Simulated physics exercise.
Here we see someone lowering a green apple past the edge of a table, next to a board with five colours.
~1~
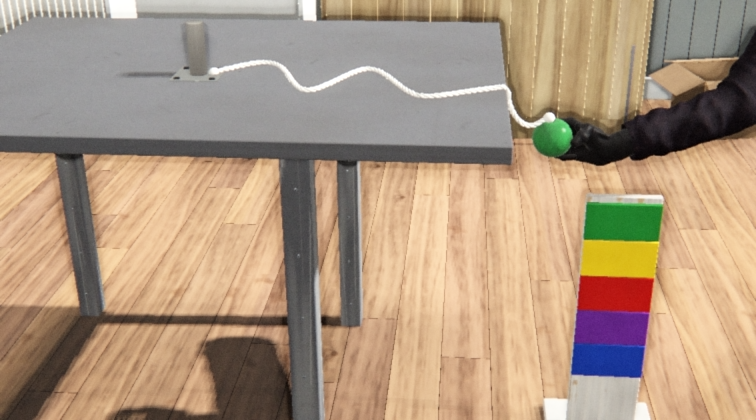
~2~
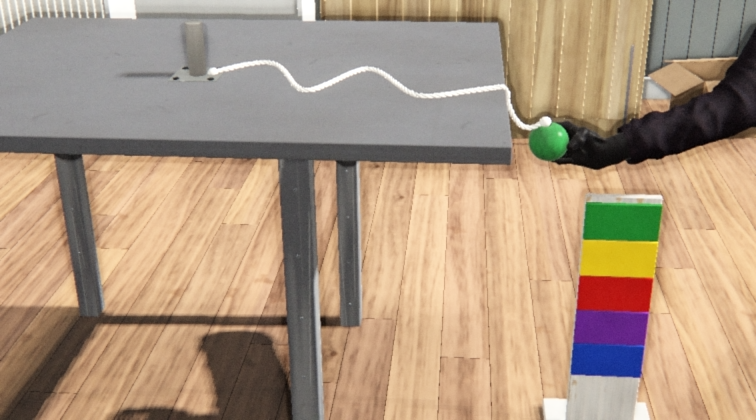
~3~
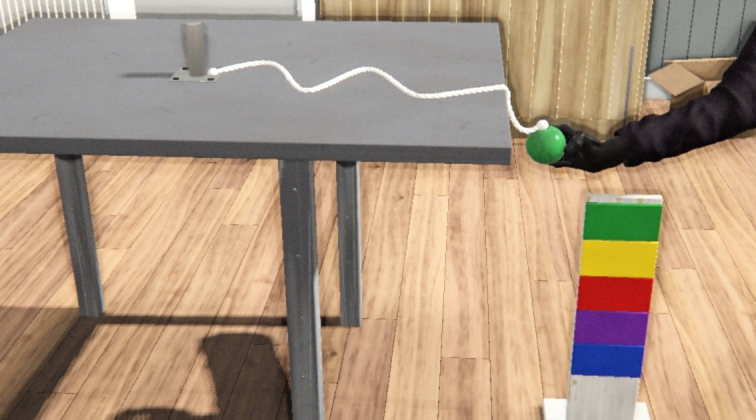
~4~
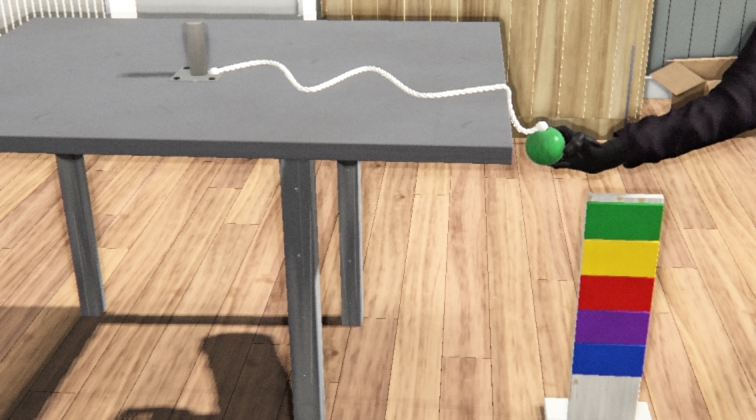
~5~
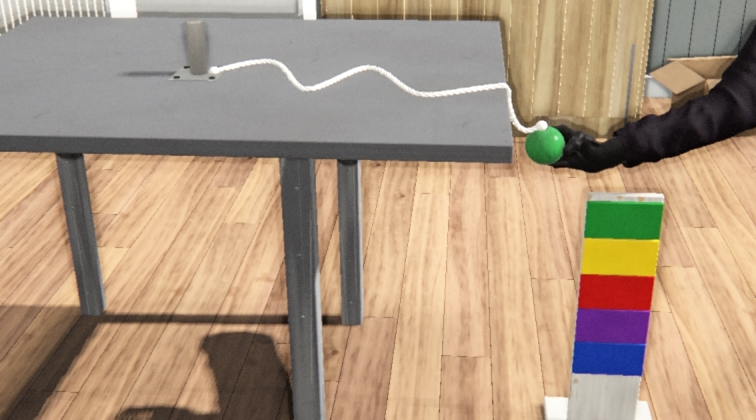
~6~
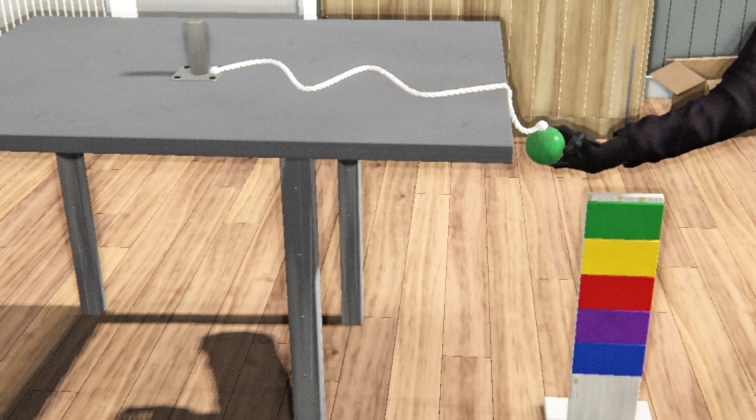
A dark-sleeved arm moves a green ball on a white cord slightly left and down.
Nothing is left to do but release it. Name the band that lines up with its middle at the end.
It lines up with purple.
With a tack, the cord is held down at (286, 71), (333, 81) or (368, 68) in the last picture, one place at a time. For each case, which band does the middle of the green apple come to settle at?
First try red, second try yellow, third try green.
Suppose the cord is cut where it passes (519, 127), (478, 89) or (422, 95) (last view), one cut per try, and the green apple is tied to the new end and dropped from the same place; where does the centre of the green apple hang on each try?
Try 1: (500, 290); try 2: (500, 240); try 3: (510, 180).
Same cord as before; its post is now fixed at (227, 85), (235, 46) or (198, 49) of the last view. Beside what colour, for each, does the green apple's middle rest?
Going case by case, it's blue, purple and finally red.
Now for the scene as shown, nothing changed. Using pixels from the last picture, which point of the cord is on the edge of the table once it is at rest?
Spot: Approx. (385, 73).
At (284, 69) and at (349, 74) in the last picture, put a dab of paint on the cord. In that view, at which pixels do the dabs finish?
They finish at (309, 77) and (452, 82) respectively.
Soon after, apple near (480, 315); level with purple.
Then, apple near (506, 321); level with purple.
At rest, apple near (492, 321); level with purple. Its middle rests at the purple band.
